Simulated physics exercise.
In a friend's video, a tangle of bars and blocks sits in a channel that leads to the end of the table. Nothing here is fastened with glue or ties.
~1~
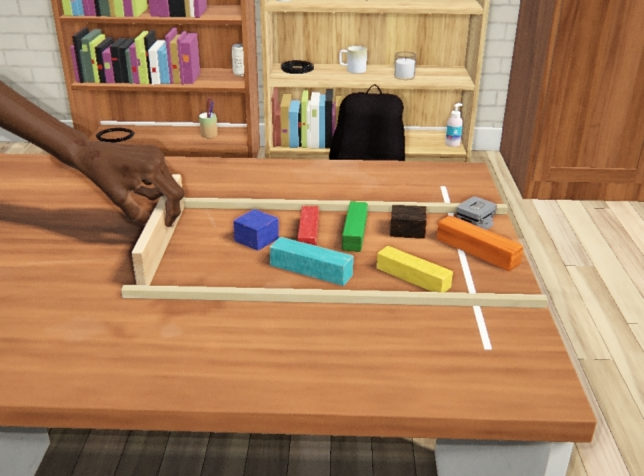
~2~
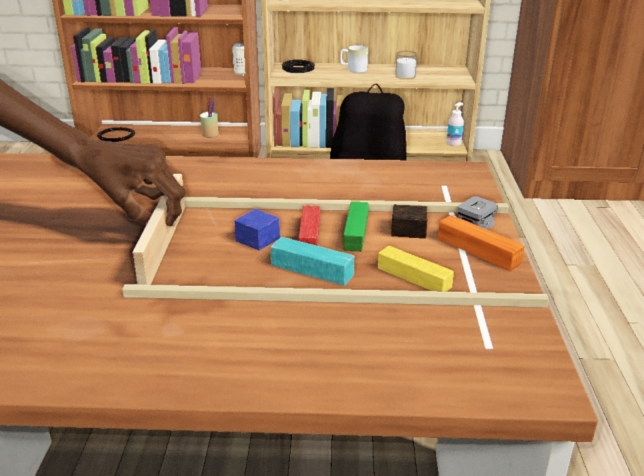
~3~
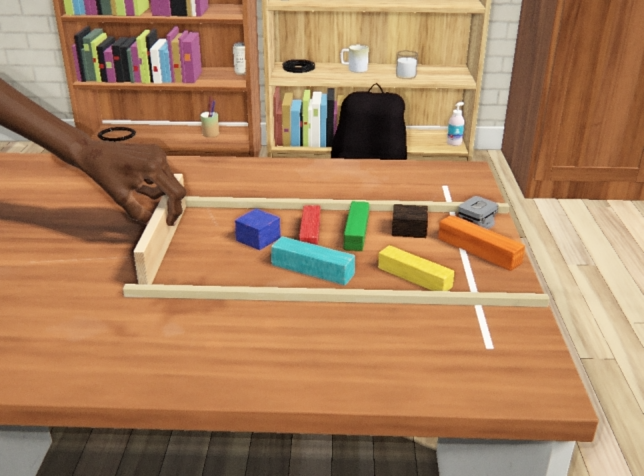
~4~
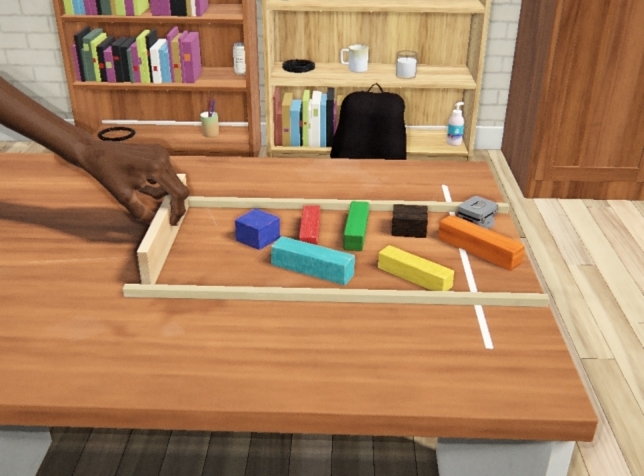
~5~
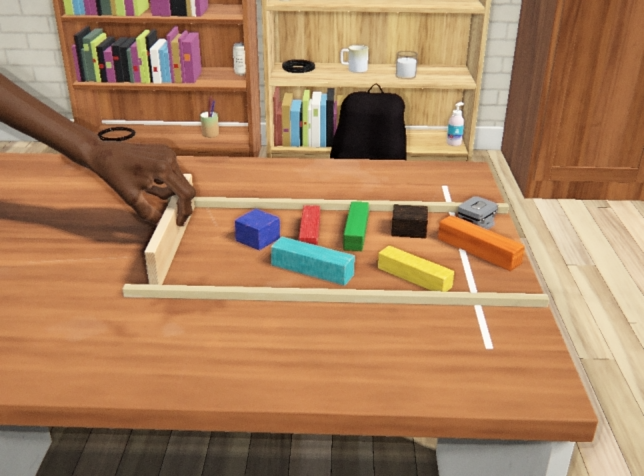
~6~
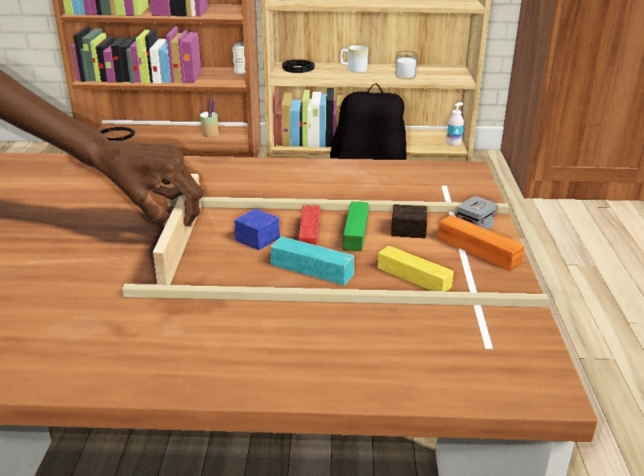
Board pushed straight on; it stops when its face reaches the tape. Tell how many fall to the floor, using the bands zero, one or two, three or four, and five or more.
After the push, three or four are missing from the table.
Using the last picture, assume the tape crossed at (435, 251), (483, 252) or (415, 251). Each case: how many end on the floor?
Result per try: 1; 4; 1.
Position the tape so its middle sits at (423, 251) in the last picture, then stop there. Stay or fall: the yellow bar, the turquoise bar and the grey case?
Starting with the yellow bar, it keeps its place, then the turquoise bar keeps its place, then the grey case ends up falling.
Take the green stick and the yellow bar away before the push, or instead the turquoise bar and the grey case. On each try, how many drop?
The first removal gives 2, the second gives 2.
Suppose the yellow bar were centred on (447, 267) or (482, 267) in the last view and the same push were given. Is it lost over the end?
In turn it does not fall; holds on.
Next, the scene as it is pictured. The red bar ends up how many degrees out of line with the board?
Out of line by around 0°.
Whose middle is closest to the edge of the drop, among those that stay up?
Looking at the middles, it's the green stick.
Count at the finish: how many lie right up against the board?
Contact count: 3.
Soon after, none off yet; grey case at rest near (476, 215); orange stick at rest near (479, 242); black block at rest near (409, 221).
After that, none off yet; grey case displaced a little near (493, 214); orange stick displaced a little near (501, 246); black block displaced about its own width near (456, 218).
In the end, the number that fall off is three or four; gone, black block, orange stick and grey case.
